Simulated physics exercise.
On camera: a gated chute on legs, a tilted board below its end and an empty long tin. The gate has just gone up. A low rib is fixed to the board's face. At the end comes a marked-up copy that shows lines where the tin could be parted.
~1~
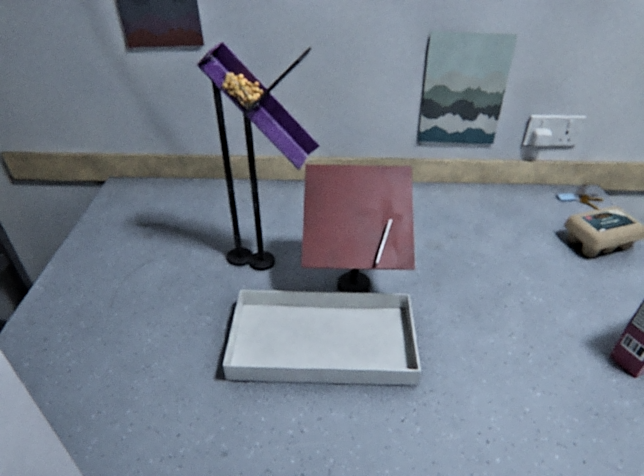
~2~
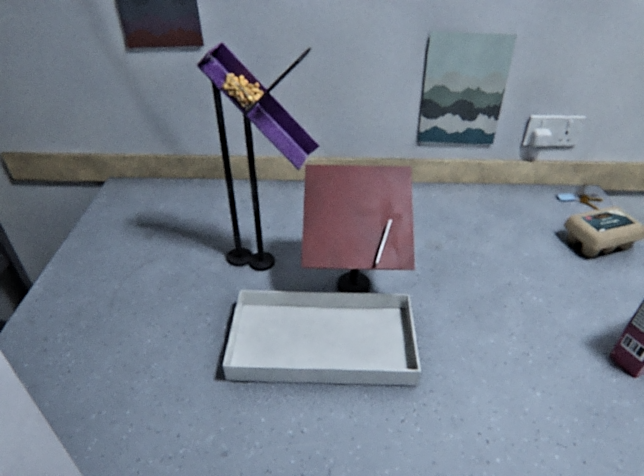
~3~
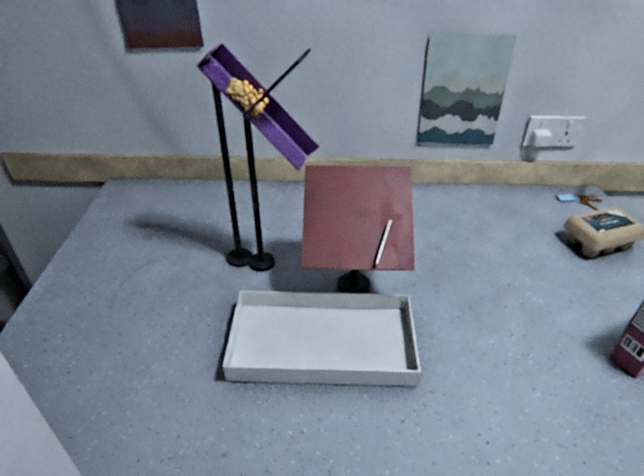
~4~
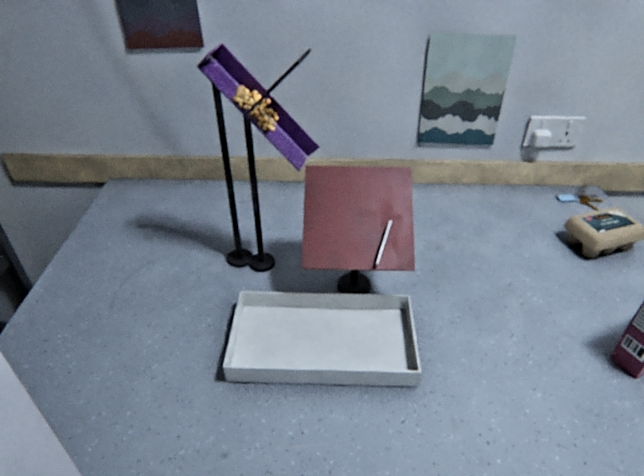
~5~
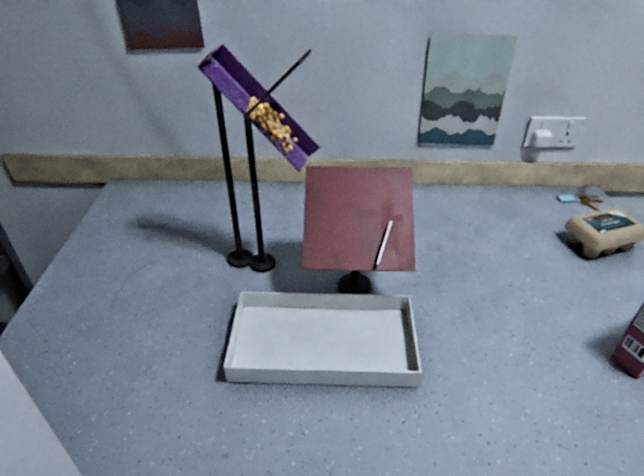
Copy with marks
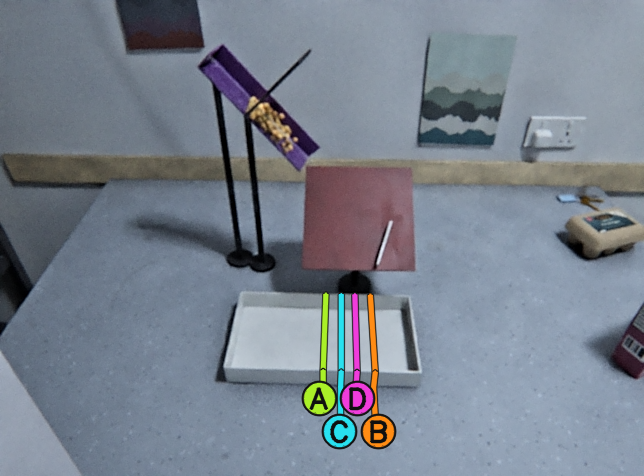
On a speckled grey worktop, small yellowish pieces sliding down a tilted purple chute above a reddish board and an empty tray.
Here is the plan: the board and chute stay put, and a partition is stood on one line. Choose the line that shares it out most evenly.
Best: D.
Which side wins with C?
Right.
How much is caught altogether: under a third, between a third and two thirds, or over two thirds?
It is over two thirds.
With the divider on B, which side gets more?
The left side.
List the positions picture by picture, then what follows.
The first frame shows load behind the gate at (243, 91), dried chickpeas; lip of the chute at (304, 162), sloping fairly steeply.
The second frame shows middle of the board at (358, 215), tilted fairly steeply; middle of its low edge at (358, 269); of its high edge at (358, 165).
The third frame shows front corners of the tin at (224, 366) and (420, 371), empty; front of the load at (257, 116).
The fourth frame shows middle of the load at (257, 108); its front at (272, 129), about a third of the way to the lip; rib from (391, 221) to (377, 264).
The fifth frame shows middle of the load at (270, 122); its front at (290, 148), about two thirds of the way to the lip.
On the marked copy, line A crosses the front rim at (323, 370); line B crosses the front rim at (375, 371); line C crosses the front rim at (341, 370); line D crosses the front rim at (357, 370).
With A, of what is caught, a stray few on the left of the divider, nearly all on the right.
With B, of what is caught, most on the left of the divider, a small part on the right.
With C, of what is caught, a small part on the left of the divider, most on the right.
With D, of what is caught, about half on the left of the divider, about half on the right.
